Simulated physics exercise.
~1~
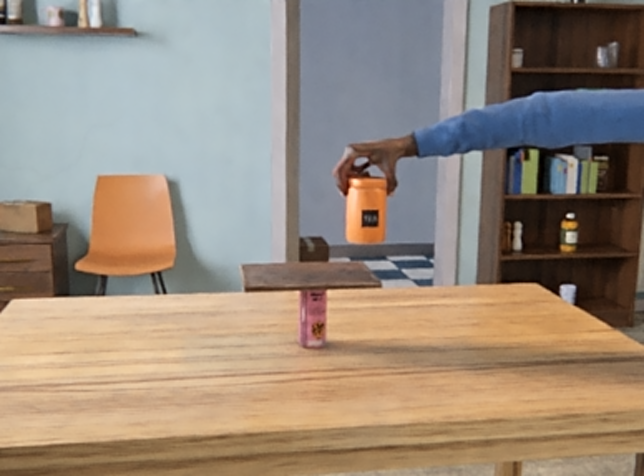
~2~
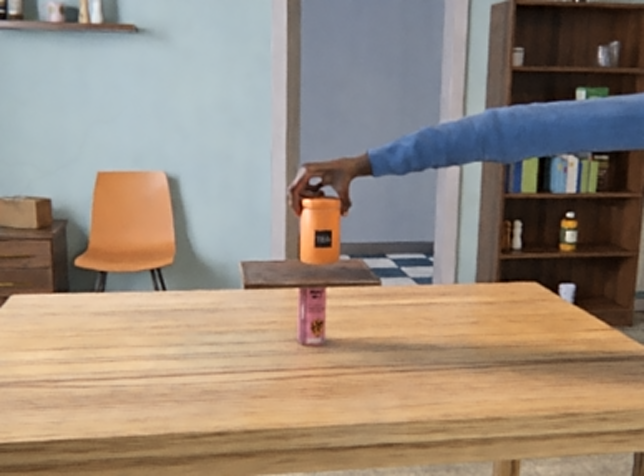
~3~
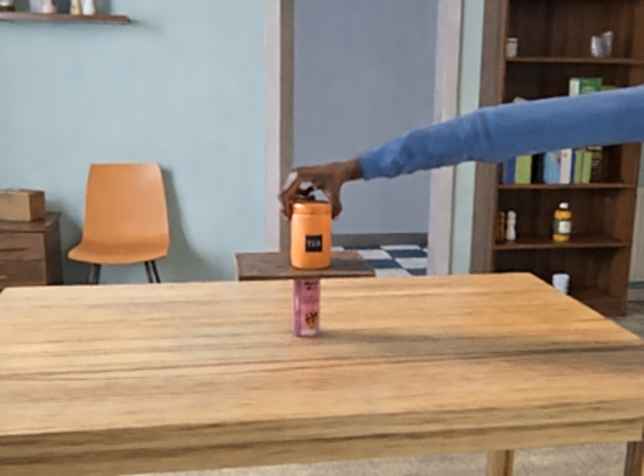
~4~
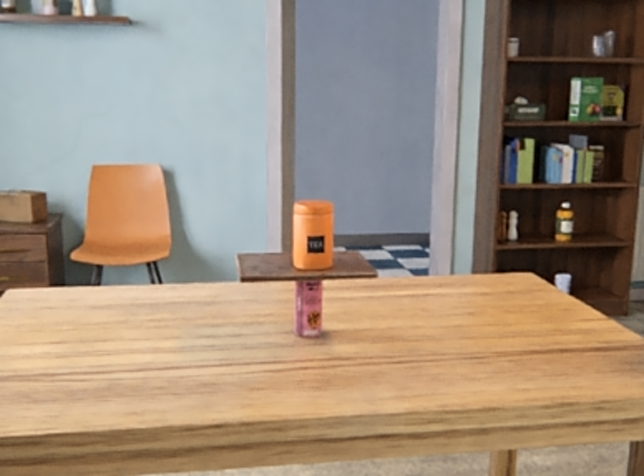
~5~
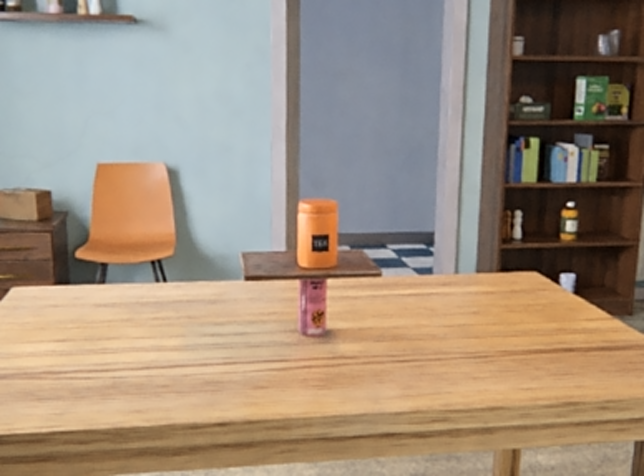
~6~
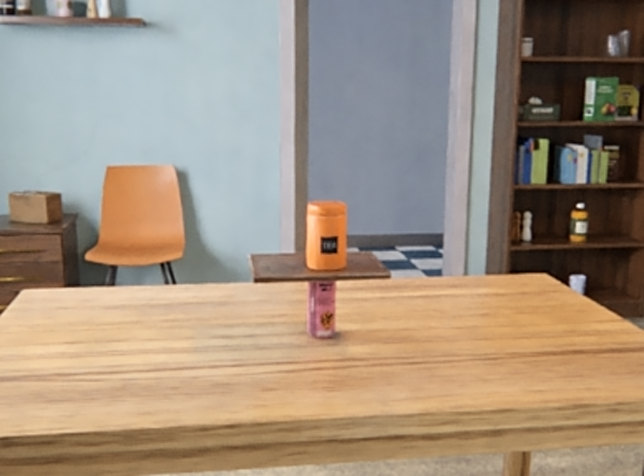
To begin with, a pink can stands on a wooden table with a flat brown lid balanced across its top, while a hand in a blue sleeve holds an orange jar above and to the right. The hand moves the jar left and down until it is over the lid. It then lowers the jar onto the lid, upright and roughly above the can. The hand lets go and draws back out of view. The jar stays where it was put, and the lid and can keep still beneath it, leaving the stack standing.
